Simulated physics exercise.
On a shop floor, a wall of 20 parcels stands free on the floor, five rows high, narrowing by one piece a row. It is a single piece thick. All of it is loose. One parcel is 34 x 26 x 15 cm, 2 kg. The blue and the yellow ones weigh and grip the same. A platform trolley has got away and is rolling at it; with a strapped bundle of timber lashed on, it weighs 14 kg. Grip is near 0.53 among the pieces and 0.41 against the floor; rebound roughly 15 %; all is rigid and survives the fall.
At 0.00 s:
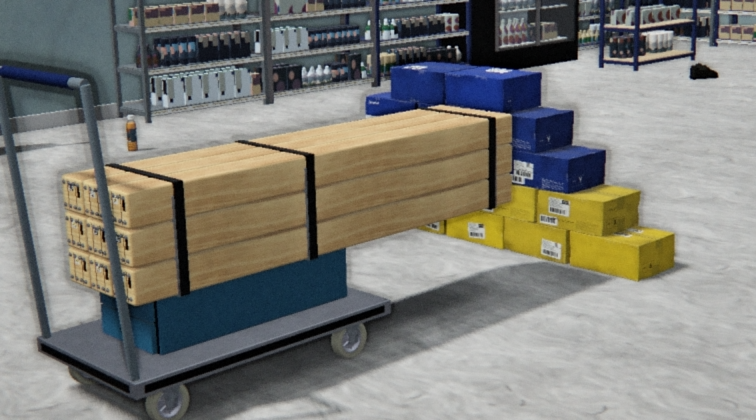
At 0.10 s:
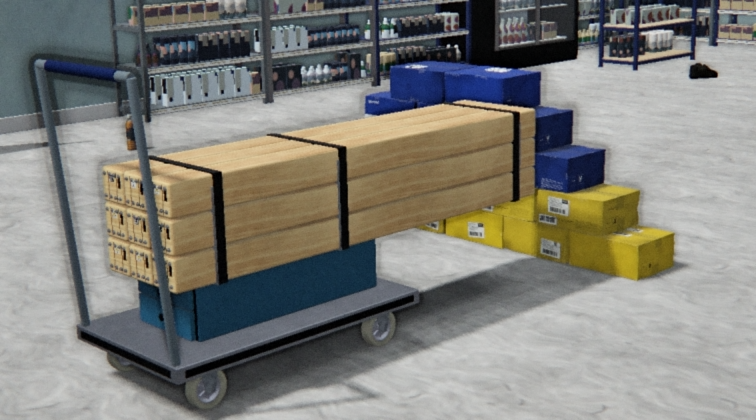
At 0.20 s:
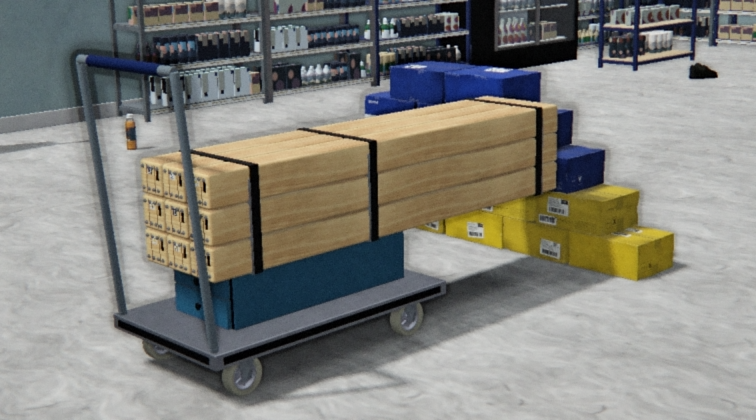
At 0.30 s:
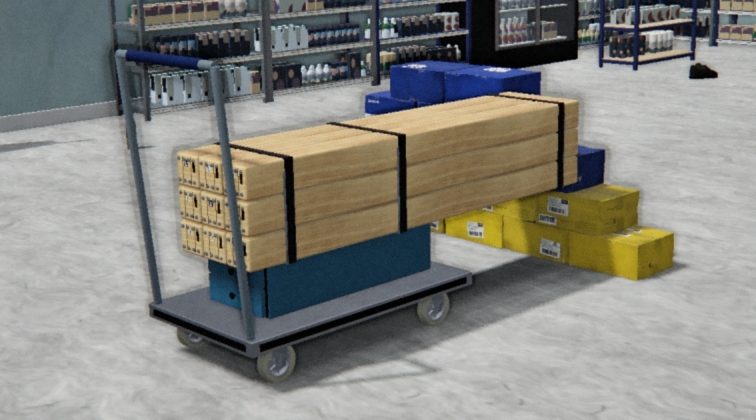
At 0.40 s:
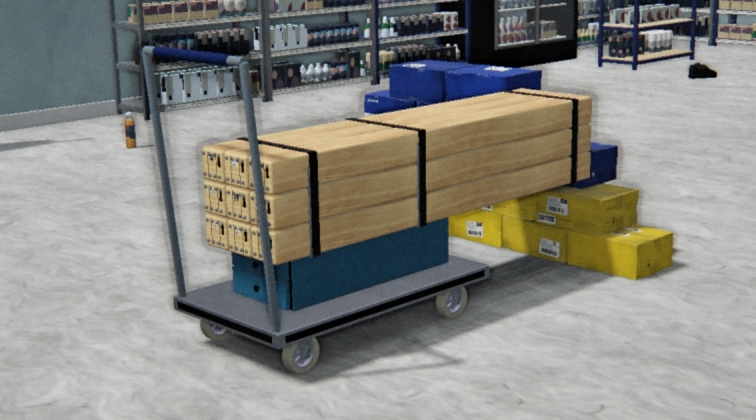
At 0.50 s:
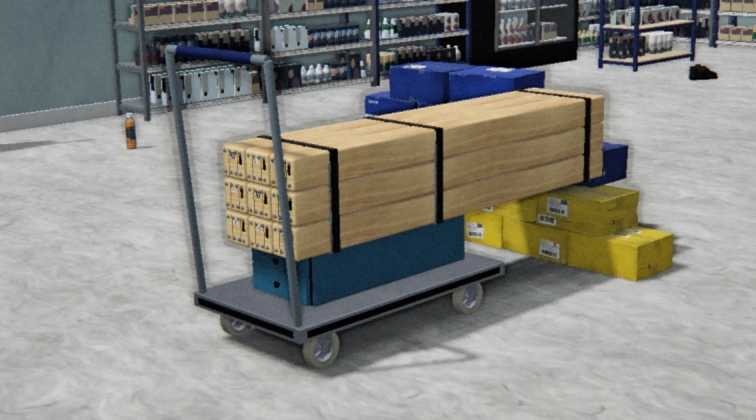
The clip shows a platform trolley carrying strapped timber beams on a blue box, rolling rightward across a shop floor toward stacked blue and yellow parcels, until the front end of the load pushes in among them, shifting a few slightly.
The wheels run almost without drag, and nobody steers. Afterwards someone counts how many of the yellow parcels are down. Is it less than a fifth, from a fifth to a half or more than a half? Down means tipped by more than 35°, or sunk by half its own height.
The part is fewer than one in five.
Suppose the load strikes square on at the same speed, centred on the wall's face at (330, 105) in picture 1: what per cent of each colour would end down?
Then yellow 0, blue 0 per cent.
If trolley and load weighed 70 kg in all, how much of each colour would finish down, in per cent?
Then yellow 0, blue 30 per cent.
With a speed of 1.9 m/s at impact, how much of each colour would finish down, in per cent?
In that case yellow 0, blue 30 per cent.
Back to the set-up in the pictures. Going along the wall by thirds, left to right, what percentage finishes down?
Left 0, middle 10, right 30 per cent.
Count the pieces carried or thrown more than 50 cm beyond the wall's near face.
Some 2 pieces.
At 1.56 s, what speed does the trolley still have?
Near 0.3 m/s.
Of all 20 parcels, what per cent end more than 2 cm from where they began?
15 per cent.
After 0.72 s, load 28 cm past the wall's line, still rolling; none of the 11 yellow parcels down (0 of 20 in all colours); top yellow parcel unmoved.
After 1.06 s, load 41 cm past the wall's line, still rolling; none of the 11 yellow parcels down (3 of 20 in all colours); top yellow parcel unmoved.
After 1.56 s, load 57 cm past the wall's line, still rolling; none of the 11 yellow parcels down (3 of 20 in all colours); top yellow parcel unmoved.
At rest (2.2 s), load 71 cm past the wall's line, still rolling; none of the 11 yellow parcels down (3 of 20 in all colours); top yellow parcel unmoved; top blue parcel unmoved. That is 0 per cent. As the last picture would show them, middles, top yellow parcel near (523, 195), top blue parcel near (434, 82).
